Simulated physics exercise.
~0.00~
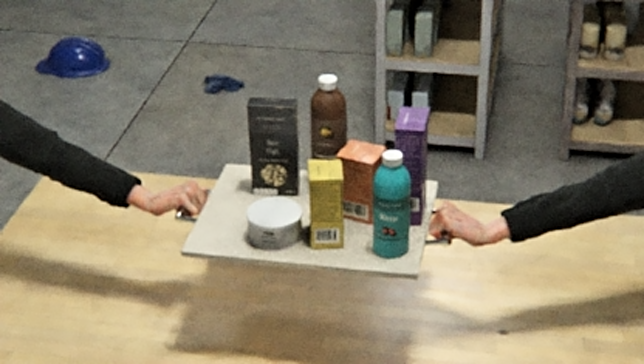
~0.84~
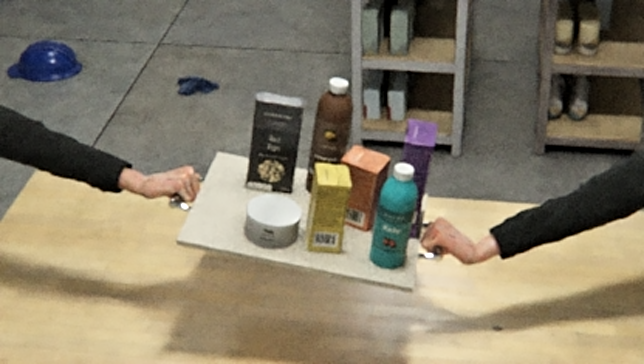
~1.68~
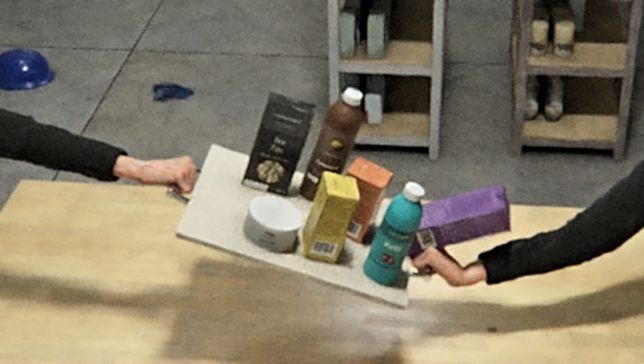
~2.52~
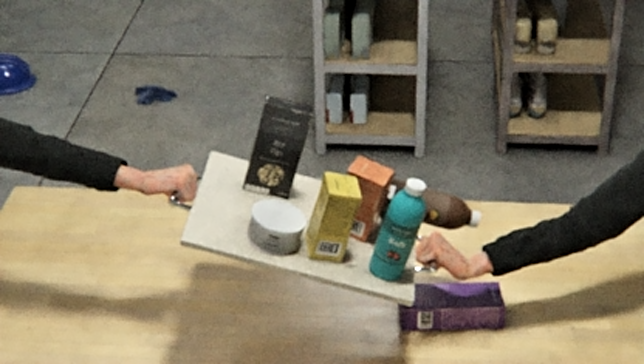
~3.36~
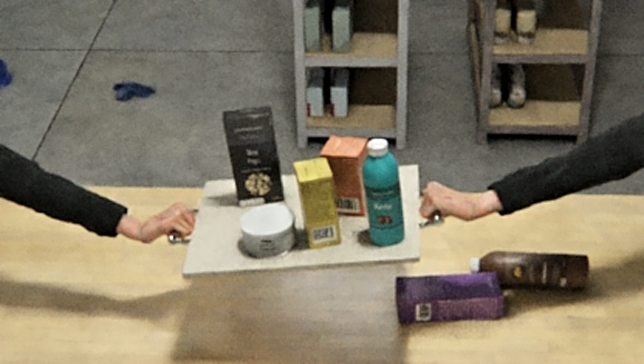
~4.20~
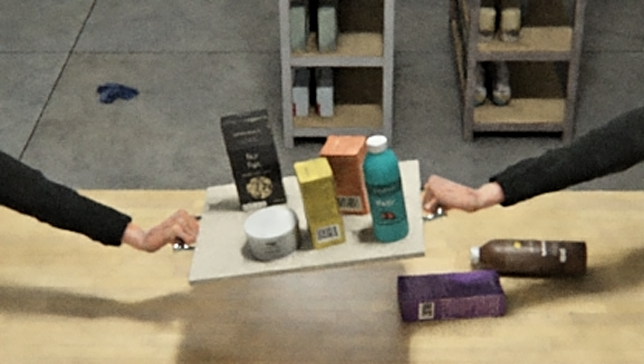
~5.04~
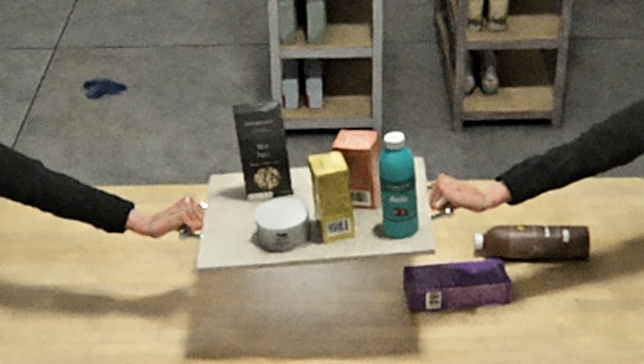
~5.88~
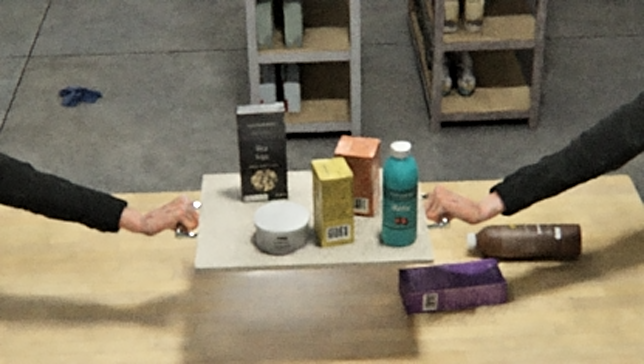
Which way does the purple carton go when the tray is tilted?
The purple carton moves down, tipping off the right edge of the tray and ending on its side on the table.
